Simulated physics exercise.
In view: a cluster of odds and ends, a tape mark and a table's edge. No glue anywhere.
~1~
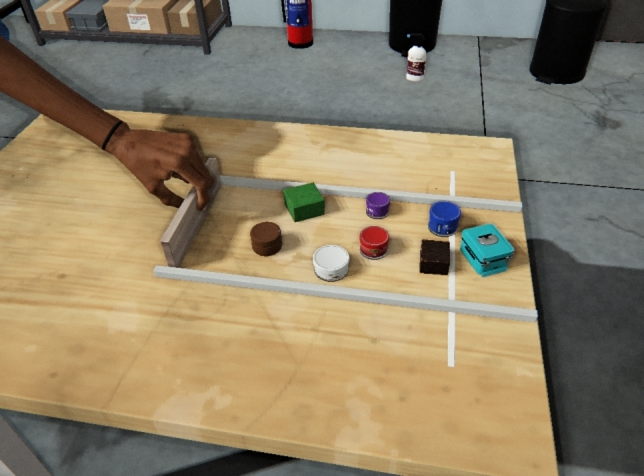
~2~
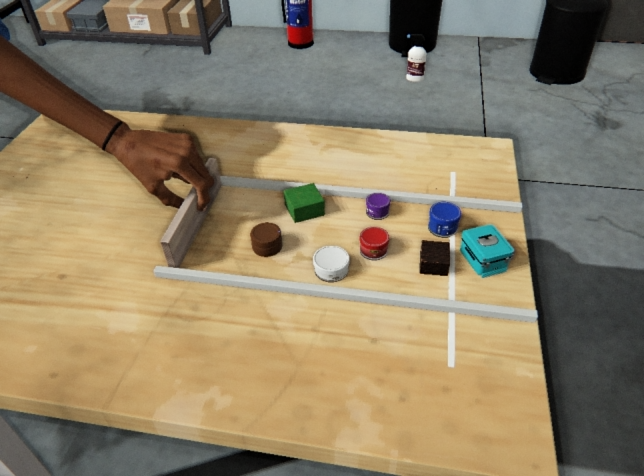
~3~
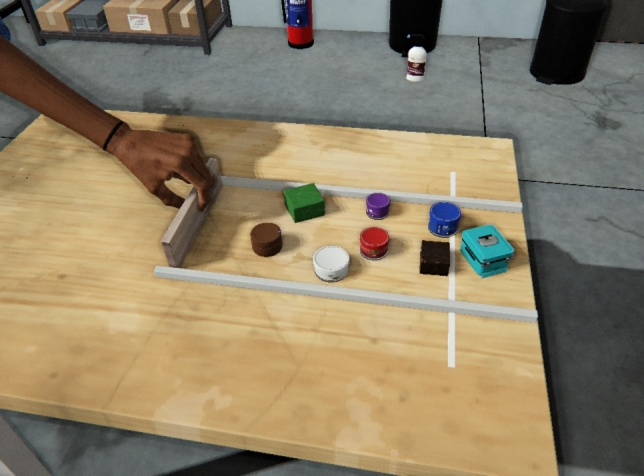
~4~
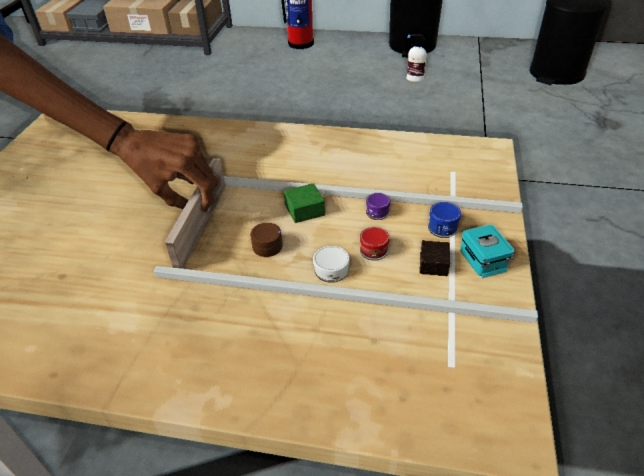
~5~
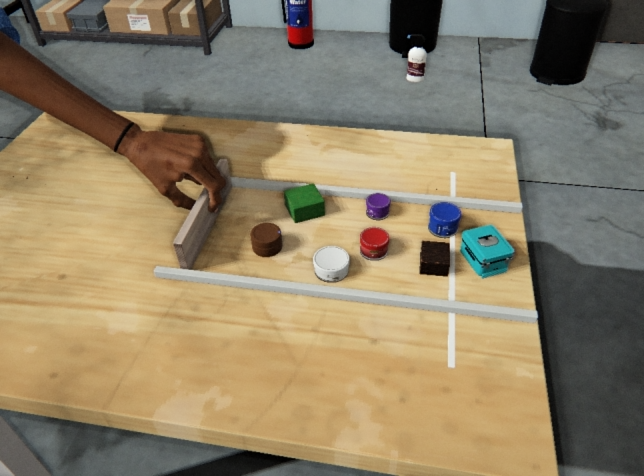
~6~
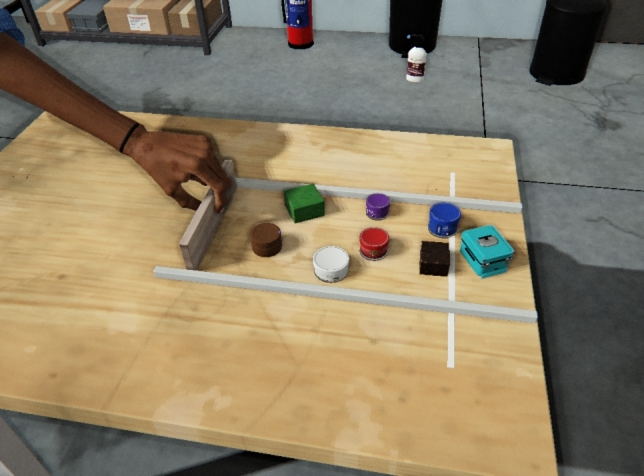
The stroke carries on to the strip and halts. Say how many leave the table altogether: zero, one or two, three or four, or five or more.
In the end the number that fall off is zero.
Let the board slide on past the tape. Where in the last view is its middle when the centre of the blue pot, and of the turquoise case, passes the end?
At (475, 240) for the blue pot; at (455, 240) for the turquoise case.
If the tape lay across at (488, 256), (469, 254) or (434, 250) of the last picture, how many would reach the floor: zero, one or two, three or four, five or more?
For each place: Three or four; one or two; not one.
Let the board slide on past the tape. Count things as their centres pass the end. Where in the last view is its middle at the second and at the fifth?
About (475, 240), then (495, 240).
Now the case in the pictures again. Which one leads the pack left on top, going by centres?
The turquoise case ends nearest.
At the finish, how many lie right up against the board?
That makes 3.
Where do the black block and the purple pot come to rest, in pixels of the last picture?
Near (500, 276) and (497, 213).
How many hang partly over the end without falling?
That would be 1.
Soon after, none off yet; turquoise case at rest near (485, 251); blue pot at rest near (444, 220); black block at rest near (435, 258).
After that, none off yet; turquoise case moving near (493, 251); blue pot displaced about its own width near (469, 226); black block displaced about its own width near (461, 270).
In the end, the number that fall off is zero.
